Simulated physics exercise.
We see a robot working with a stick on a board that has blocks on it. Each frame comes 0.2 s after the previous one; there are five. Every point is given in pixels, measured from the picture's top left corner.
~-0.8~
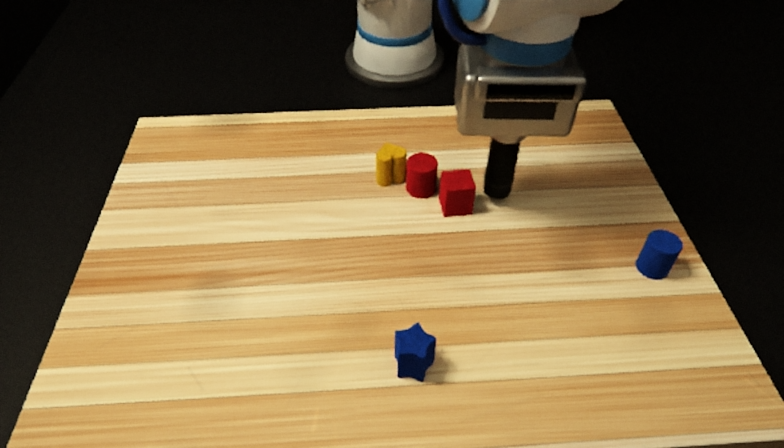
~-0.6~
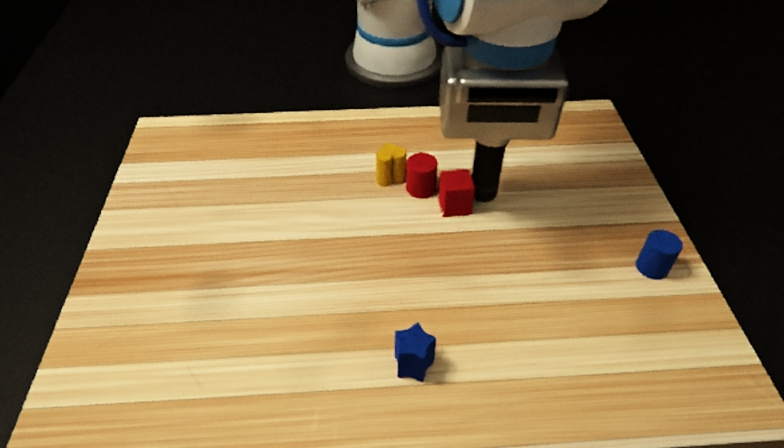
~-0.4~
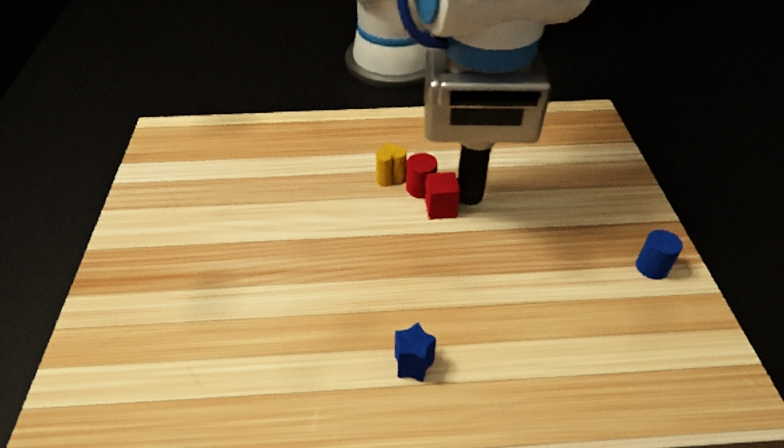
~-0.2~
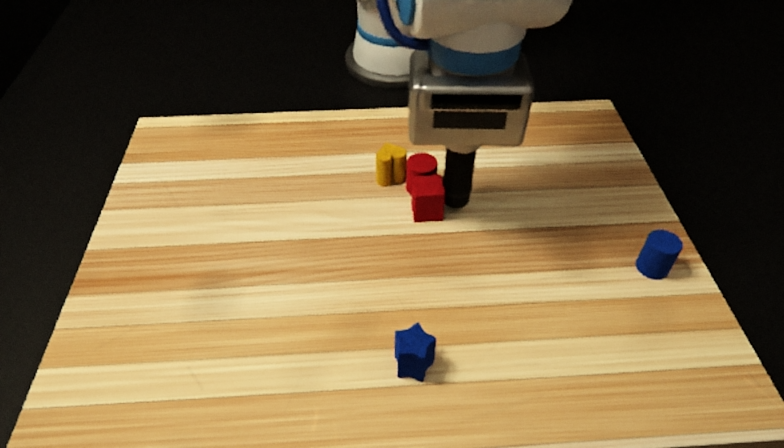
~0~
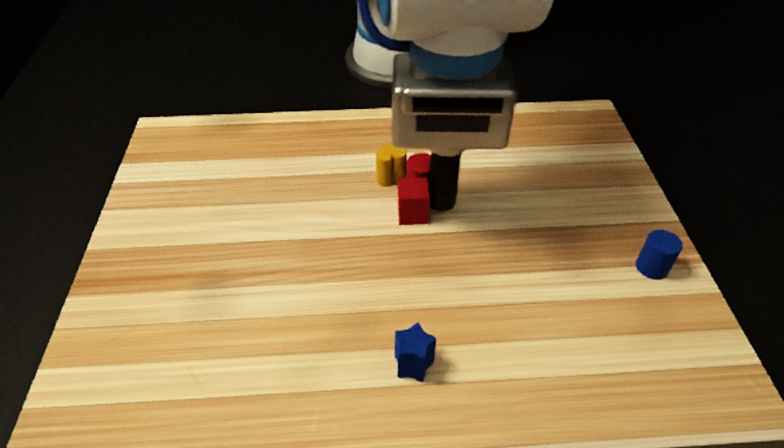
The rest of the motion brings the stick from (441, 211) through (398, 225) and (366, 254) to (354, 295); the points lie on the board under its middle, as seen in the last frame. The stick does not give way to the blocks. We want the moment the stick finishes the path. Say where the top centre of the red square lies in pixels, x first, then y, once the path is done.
Close to (353, 199).
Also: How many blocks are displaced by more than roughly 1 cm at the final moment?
Put simply, one block is moved more than 1 cm.
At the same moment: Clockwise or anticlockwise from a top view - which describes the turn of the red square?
Seen from above, clockwise.
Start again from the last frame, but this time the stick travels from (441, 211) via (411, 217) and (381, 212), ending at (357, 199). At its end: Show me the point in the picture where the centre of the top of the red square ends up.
About (345, 194).
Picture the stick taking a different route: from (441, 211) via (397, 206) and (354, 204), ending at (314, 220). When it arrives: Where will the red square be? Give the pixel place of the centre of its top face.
Roughly at (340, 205).
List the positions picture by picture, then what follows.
Lower end of the stick (497, 191), tops of blocks, red square (458, 179), red round block (422, 162), in the first frame.
Stick (483, 194), blocks as before, in the second frame.
Stick (469, 197), red square (443, 182), in the third frame.
Stick (456, 200), red square (428, 185), in the fourth frame.
Stick (442, 203), red square (414, 188), red round block (422, 162), in the fifth frame.
The first path, step by step. One third of the way, stick (397, 217); red square (366, 198), turned 20° clockwise.
Two thirds of the way, stick (366, 246); red square (353, 199), turned 40° clockwise.
At the end, stick (353, 287); red square (353, 199), turned 40° clockwise; red round block not moved.
